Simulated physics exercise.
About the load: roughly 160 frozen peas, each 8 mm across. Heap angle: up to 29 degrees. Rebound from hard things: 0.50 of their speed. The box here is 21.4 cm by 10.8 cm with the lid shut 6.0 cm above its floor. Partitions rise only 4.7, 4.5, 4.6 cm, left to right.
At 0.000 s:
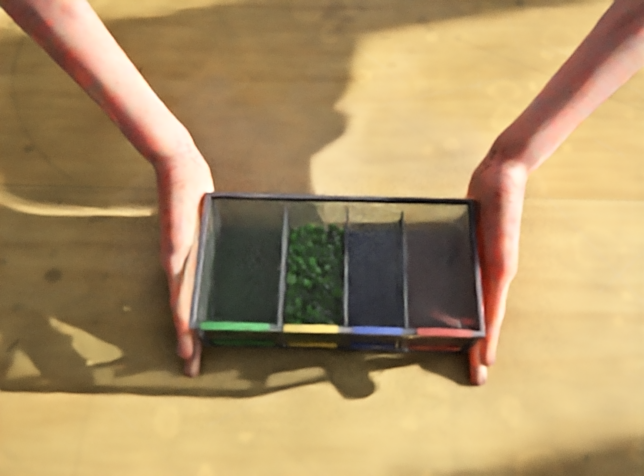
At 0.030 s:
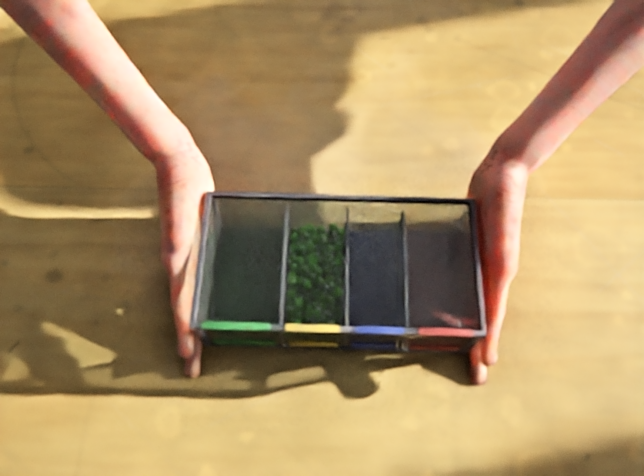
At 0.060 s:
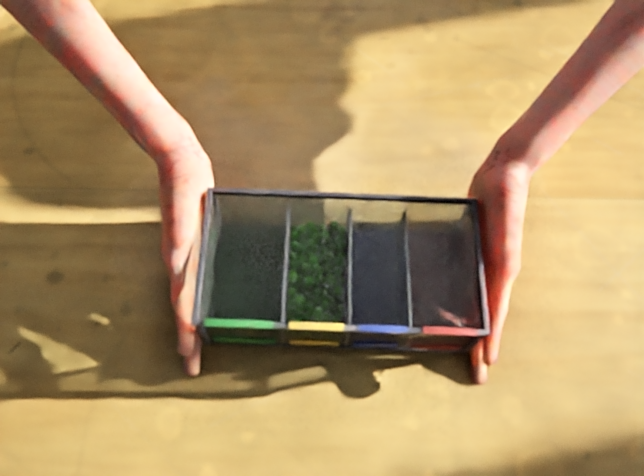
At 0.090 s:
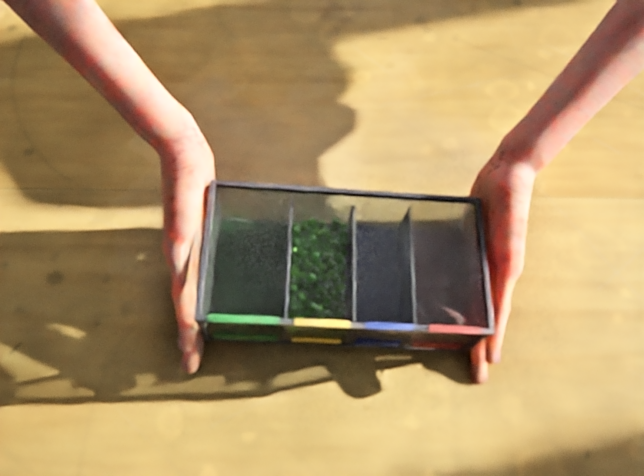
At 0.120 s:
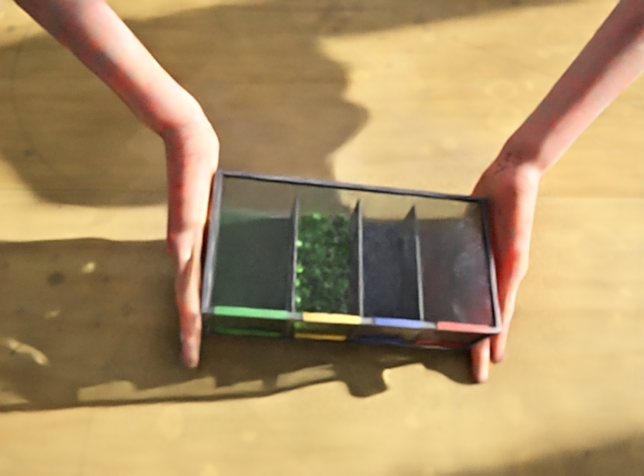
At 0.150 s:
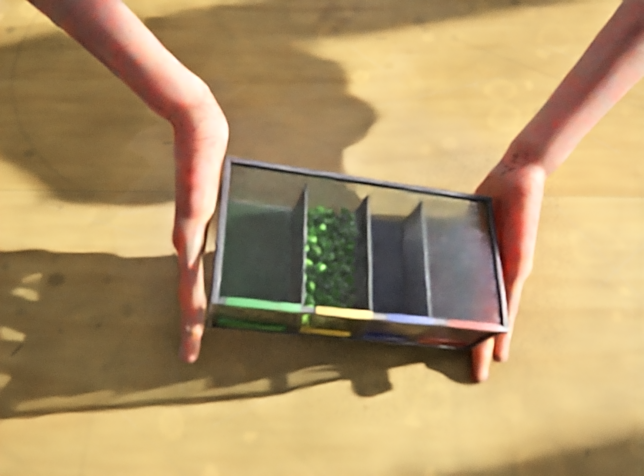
Two hands grip the short ends of a shallow, clear-topped box with dark edges, seen from above over a sunlit, pale wooden surface crossed by shadows. Inside are four compartments with green, yellow, blue and red strips along the front, and small green peas fill the one marked yellow. The left hand lifts its end, slowly then faster, tilting the box modestly down toward the right, while the peas stay in their compartment and the view stays still.
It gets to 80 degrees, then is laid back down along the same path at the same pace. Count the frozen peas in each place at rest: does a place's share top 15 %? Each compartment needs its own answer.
Red: Fails to beat the threshold, blue: Beats the threshold, green: Fails to beat the threshold, yellow: Beats the threshold.
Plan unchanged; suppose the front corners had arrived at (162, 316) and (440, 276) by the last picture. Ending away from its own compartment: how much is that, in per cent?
That would be some 20 in a hundred.
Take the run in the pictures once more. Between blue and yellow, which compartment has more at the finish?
Yellow.
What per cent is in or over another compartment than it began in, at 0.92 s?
It comes to some 30 per cent.
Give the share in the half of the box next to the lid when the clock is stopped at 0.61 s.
Estimate: Near 30 per cent.
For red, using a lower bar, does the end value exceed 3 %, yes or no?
Result for red: True.
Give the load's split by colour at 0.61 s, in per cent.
Red 0 %, blue 0 %, green 0 %, yellow 100 %.
After 0.61 s, tilt 80 degrees; yellow 100 %.
After 0.92 s, tilt 33 degrees; red 5 %, blue 20 %, yellow 70 %.
Then, at 1.33 s, tilt 0 degrees; red 10 %, blue 20 %, yellow 70 %.
By 2.0 s all is still; red 10 %, blue 20 %, green 0 %, yellow 70 %.
